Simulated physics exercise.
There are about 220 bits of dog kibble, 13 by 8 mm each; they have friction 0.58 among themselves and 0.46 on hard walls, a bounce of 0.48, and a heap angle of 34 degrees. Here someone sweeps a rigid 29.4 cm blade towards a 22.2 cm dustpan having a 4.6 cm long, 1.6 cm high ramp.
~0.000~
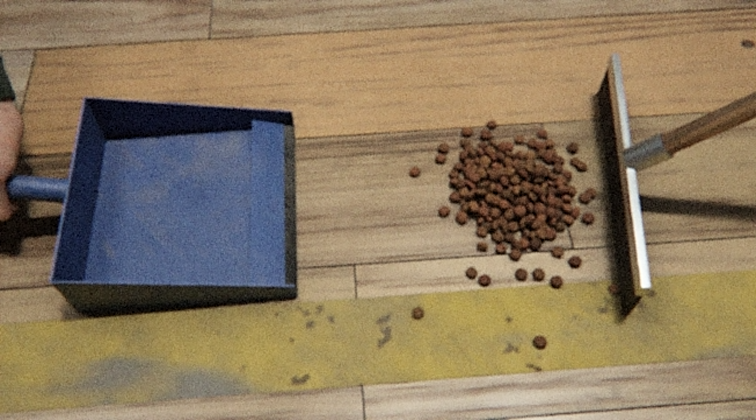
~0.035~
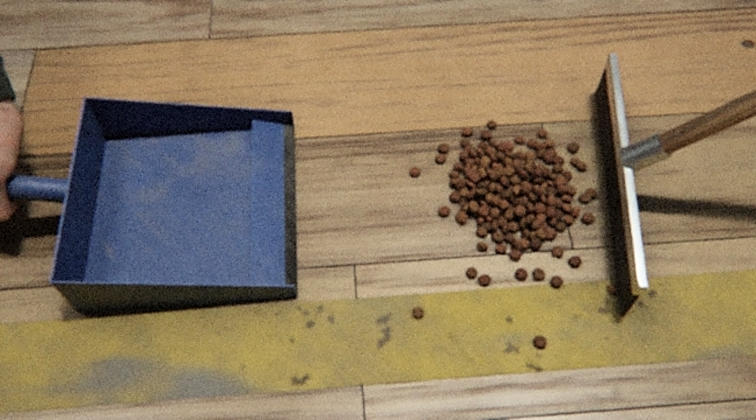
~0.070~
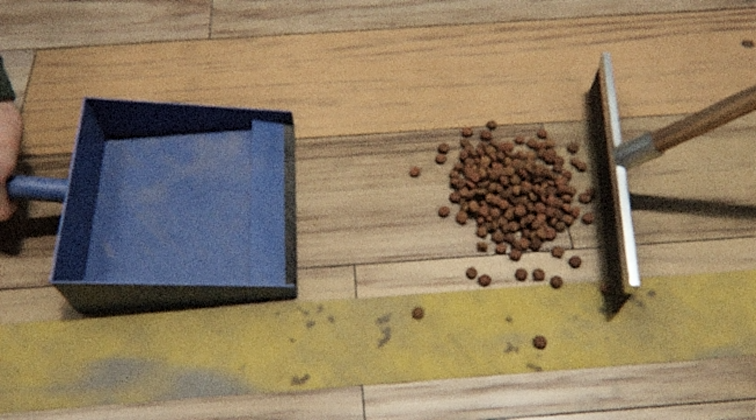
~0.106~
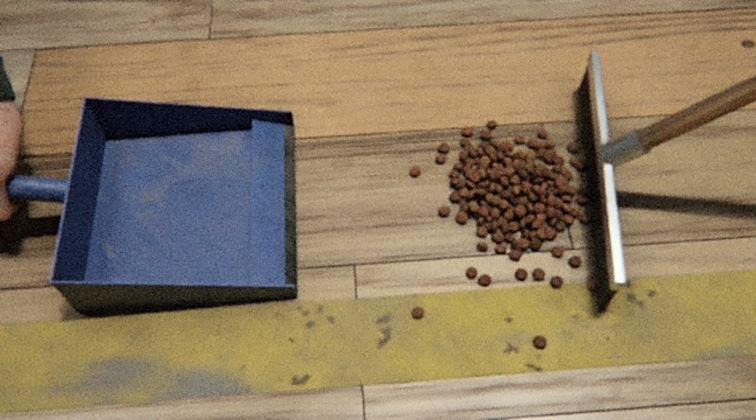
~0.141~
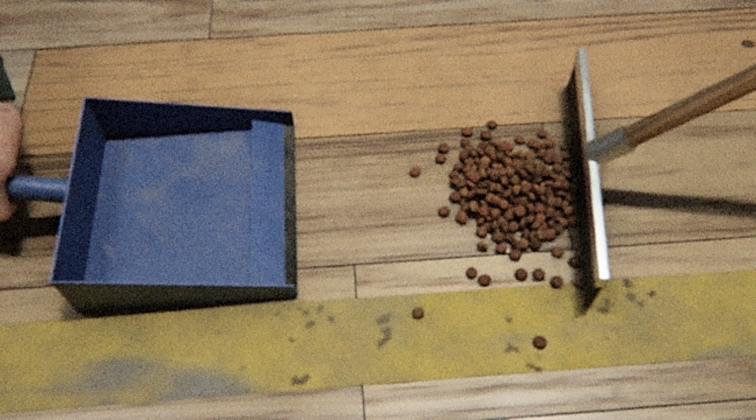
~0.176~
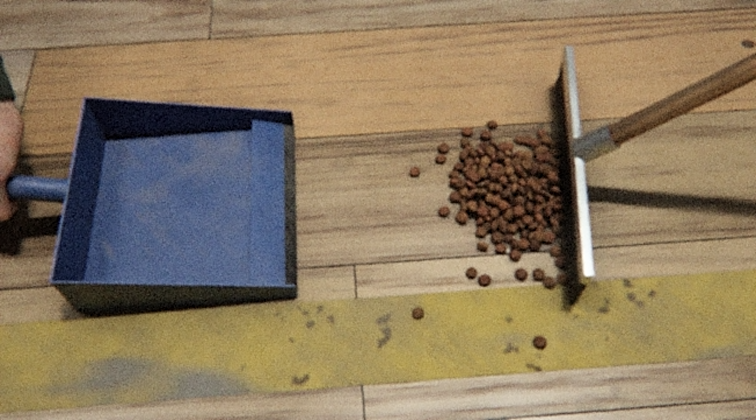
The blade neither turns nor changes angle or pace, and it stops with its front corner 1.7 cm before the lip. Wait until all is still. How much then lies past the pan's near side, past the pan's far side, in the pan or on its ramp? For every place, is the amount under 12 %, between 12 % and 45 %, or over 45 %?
At the end, near side: Low, far side: Medium, pan: Medium.
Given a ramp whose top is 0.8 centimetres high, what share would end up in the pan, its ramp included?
That would give something like 30 per cent.
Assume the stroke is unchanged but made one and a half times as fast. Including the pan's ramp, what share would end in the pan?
About 30 per cent.
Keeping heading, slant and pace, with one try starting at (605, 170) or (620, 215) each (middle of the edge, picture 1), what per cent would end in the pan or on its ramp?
Some 30 and 25 per cent.
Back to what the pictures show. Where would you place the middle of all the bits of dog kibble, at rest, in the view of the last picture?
My guess is close to (299, 149).
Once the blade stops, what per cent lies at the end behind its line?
Roughly 5 per cent.
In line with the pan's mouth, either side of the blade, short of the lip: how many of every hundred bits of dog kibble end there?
About 50 per cent.
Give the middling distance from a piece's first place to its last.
Some 24 cm.
Then, at 0.50 s, middle of the blade 17 cm from the lip; 0 % over the lip, far side 5 %, near side 0 %.
After 0.71 s, middle of the blade 9 cm from the lip; 0 % over the lip, far side 15 %, near side 0 %.
After 1.04 s, middle of the blade 4 cm from the lip; 25 % over the lip, far side 25 %, near side 0 %.
By 1.3 s all is still; near side 0 %, far side 25 %, pan 25 %, in front of the lip or behind the blade 50 %.
